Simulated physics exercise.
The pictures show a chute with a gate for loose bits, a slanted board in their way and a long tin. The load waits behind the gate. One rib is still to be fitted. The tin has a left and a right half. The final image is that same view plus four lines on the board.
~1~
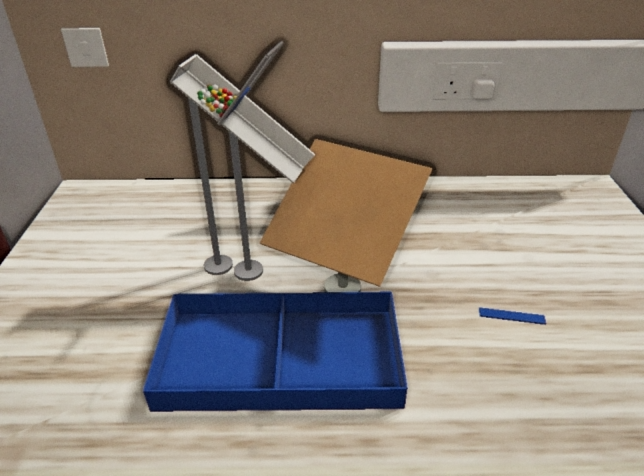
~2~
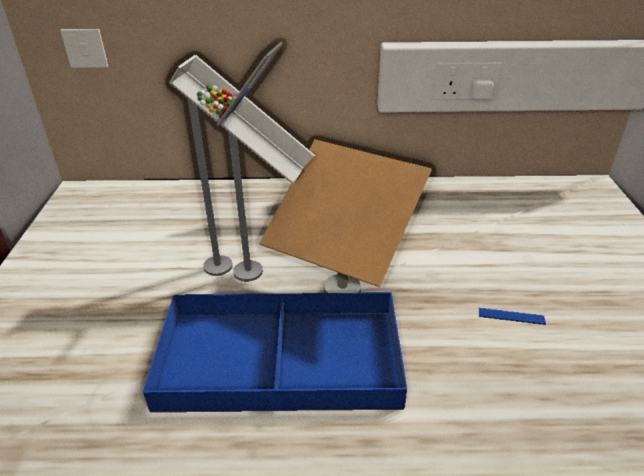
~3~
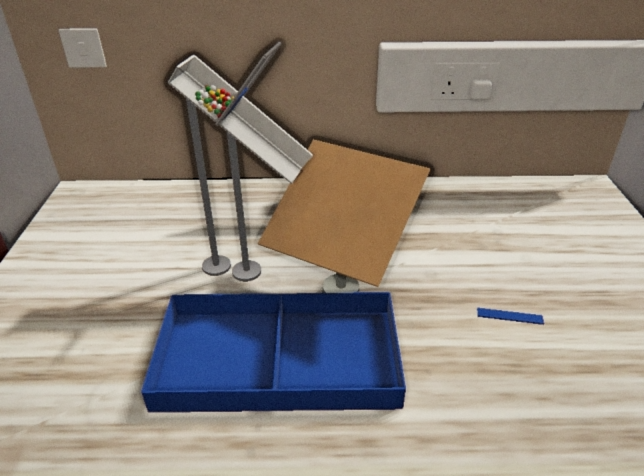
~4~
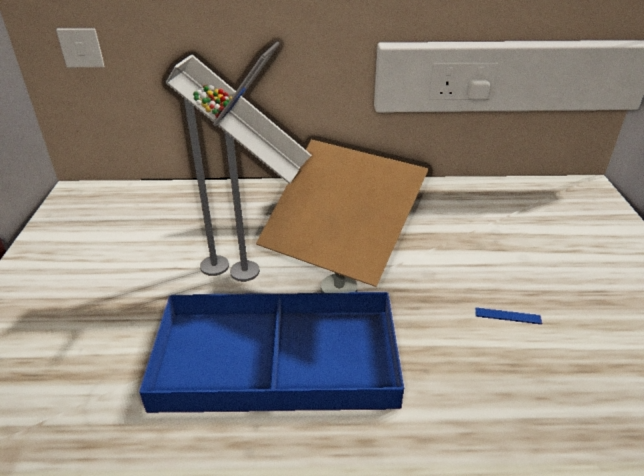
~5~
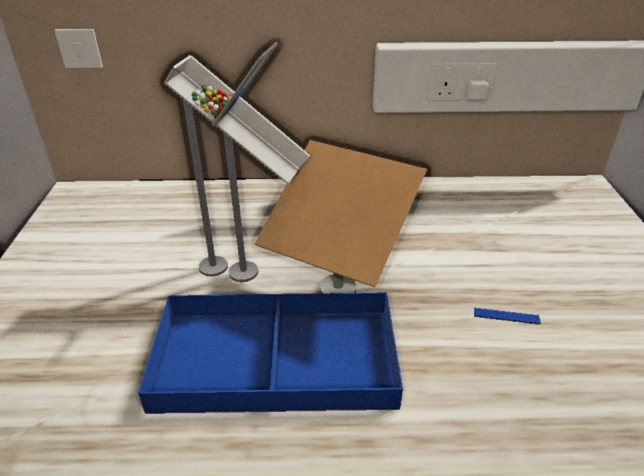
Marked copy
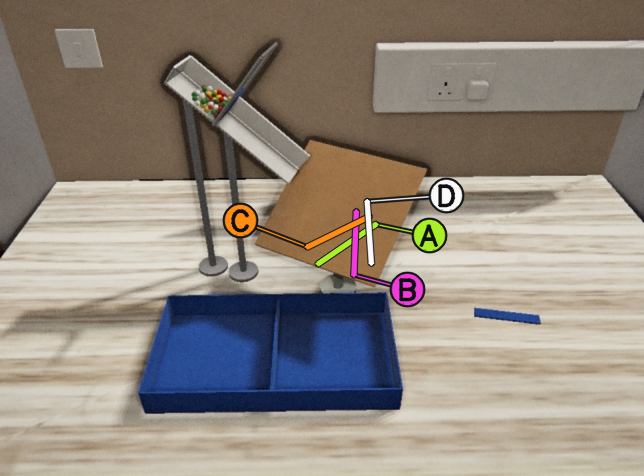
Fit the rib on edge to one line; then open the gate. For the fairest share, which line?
Line A.
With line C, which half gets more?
More lands on the left.
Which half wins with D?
More lands on the right.
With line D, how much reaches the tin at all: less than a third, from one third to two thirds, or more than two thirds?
It is more than two thirds.
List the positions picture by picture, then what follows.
In the first picture, load behind the gate (220, 99), round plastic beads; lip of the chute (299, 175), sloping fairly steeply.
In the second picture, middle of the board (344, 206), tilted fairly steeply; middle of its low edge (316, 264); of its high edge (370, 153).
In the third picture, front corners of the tin (142, 392) and (405, 388); front end of its middle wall (274, 390); gate still shut (239, 97).
In the fourth picture, middle of the load (216, 100); lip (295, 176).
In the fifth picture, middle of the load (214, 100); lip (294, 176).
On the marked copy, line A from (375, 224) to (318, 263); line B from (356, 211) to (353, 274); line C from (369, 216) to (307, 246); line D from (367, 201) to (371, 263).
With A, of what is caught, roughly a third in the left half, roughly two thirds in the right.
With B, of what is caught, about a tenth in the left half, the larger part in the right.
With C, of what is caught, almost all in the left half, about a tenth in the right.
With D, of what is caught, about a tenth in the left half, almost all in the right.
